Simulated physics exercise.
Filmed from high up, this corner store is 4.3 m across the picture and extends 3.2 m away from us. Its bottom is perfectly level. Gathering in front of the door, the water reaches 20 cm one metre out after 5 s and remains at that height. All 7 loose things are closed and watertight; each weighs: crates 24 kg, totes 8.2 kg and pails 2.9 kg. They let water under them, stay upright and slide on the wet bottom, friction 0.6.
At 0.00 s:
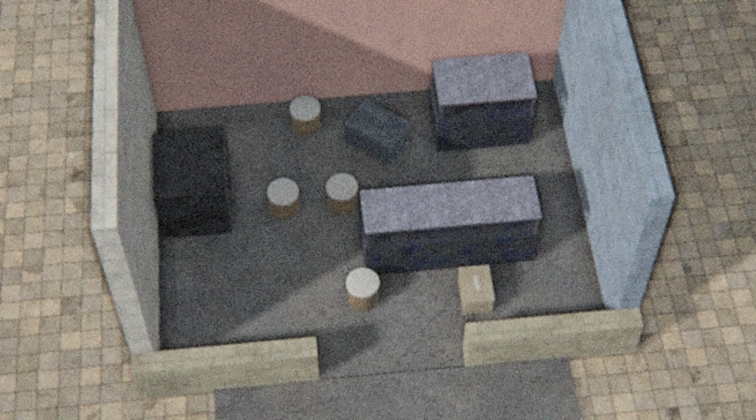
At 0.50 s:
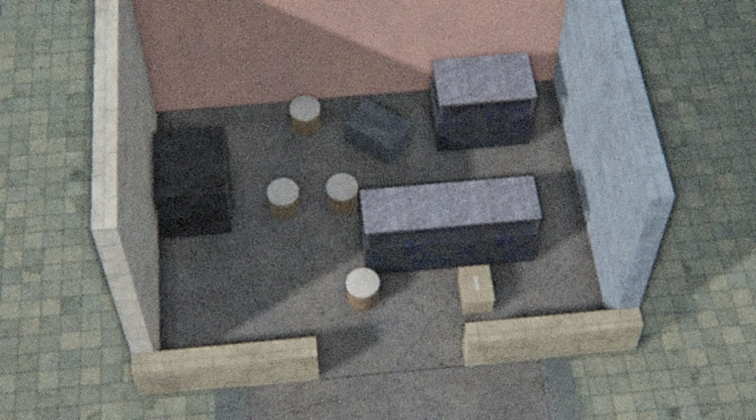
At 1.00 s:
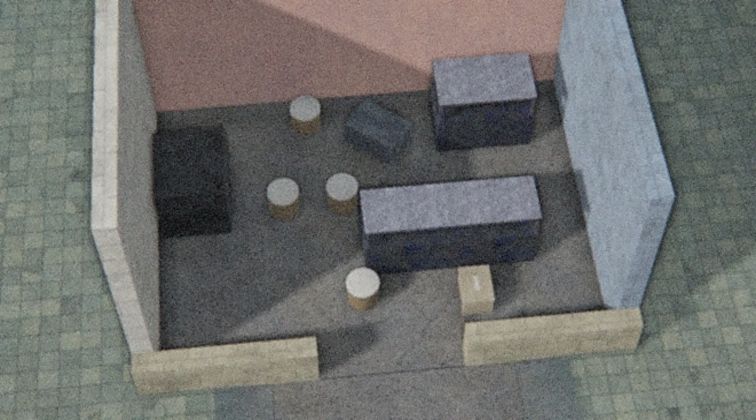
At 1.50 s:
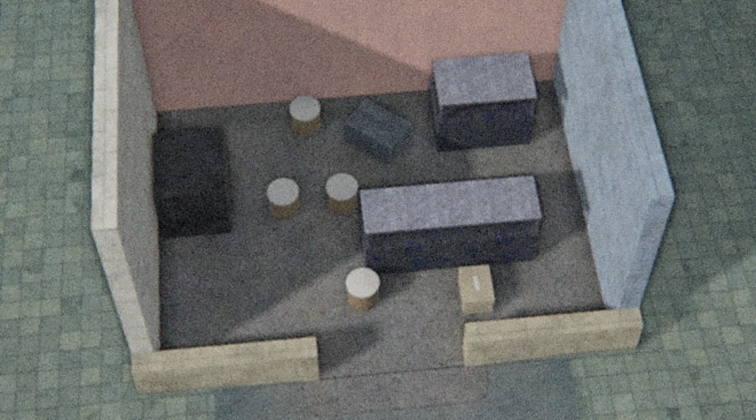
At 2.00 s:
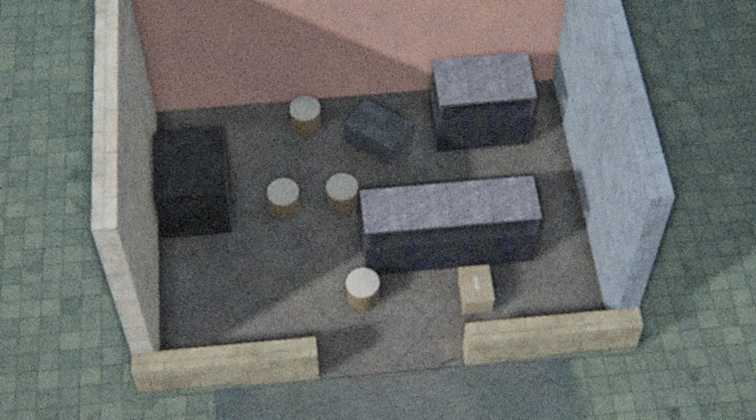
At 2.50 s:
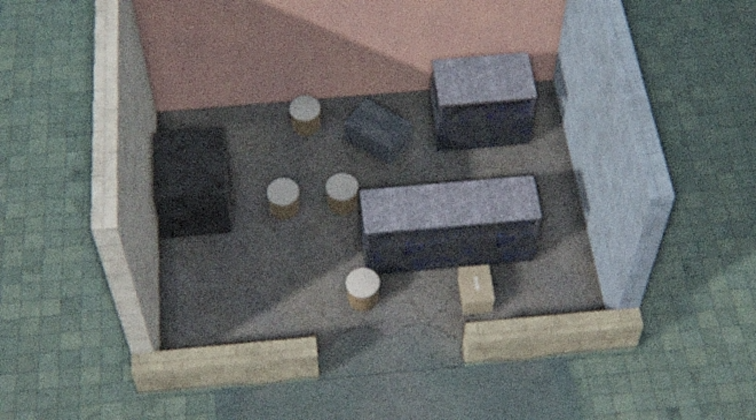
In this clip, seen from high above, murky water spreads over the paving outside an open-topped corner store and darkens the ground at its doorway, while the round stools, long counter and boxes inside stay in place.
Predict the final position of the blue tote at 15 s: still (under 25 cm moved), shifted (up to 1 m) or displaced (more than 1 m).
It ends a short distance off.
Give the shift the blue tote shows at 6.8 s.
It is about 0 cm out of place by then.
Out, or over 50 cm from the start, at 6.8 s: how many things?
I get 3.
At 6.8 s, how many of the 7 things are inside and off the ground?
The number is 3.
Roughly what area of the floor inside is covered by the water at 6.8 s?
Roughly 9.5 m2.
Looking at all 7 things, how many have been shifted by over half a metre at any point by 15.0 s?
I count 7 of them.
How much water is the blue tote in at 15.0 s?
Depth: About 15 cm.
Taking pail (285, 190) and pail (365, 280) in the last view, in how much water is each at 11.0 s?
First about 13 cm, second about 12 cm.
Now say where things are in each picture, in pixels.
The blue tote is out of sight; 0.0 m2 under water; 0 of 7 have shifted, in the first frame.
The blue tote is out of sight; water covers 0.0 m2; 0 of 7 have shifted, in the second frame.
The blue tote is out of sight; water covers 0.0 m2; 0 of 7 have shifted, in the third frame.
The blue tote is out of sight; water covers 0.0 m2; 0 of 7 have shifted, in the fourth frame.
The blue tote is out of sight; water covers 0.0 m2; 0 of 7 have shifted, in the fifth frame.
The blue tote is out of sight; 0.3 m2 under water; 0 of 7 have shifted, in the sixth frame.
After 3.5 s the blue tote is near (510, 191), 0.0 m from its start, aground; 0 afloat.
After 6.8 s the blue tote is near (510, 191), 0.0 m from its start, aground; 3 afloat.
After 11.0 s the blue tote is near (510, 191), 0.0 m from its start, aground; 5 afloat.
After 15.0 s the blue tote is near (441, 180), 0.7 m from its start, afloat; 7 afloat.
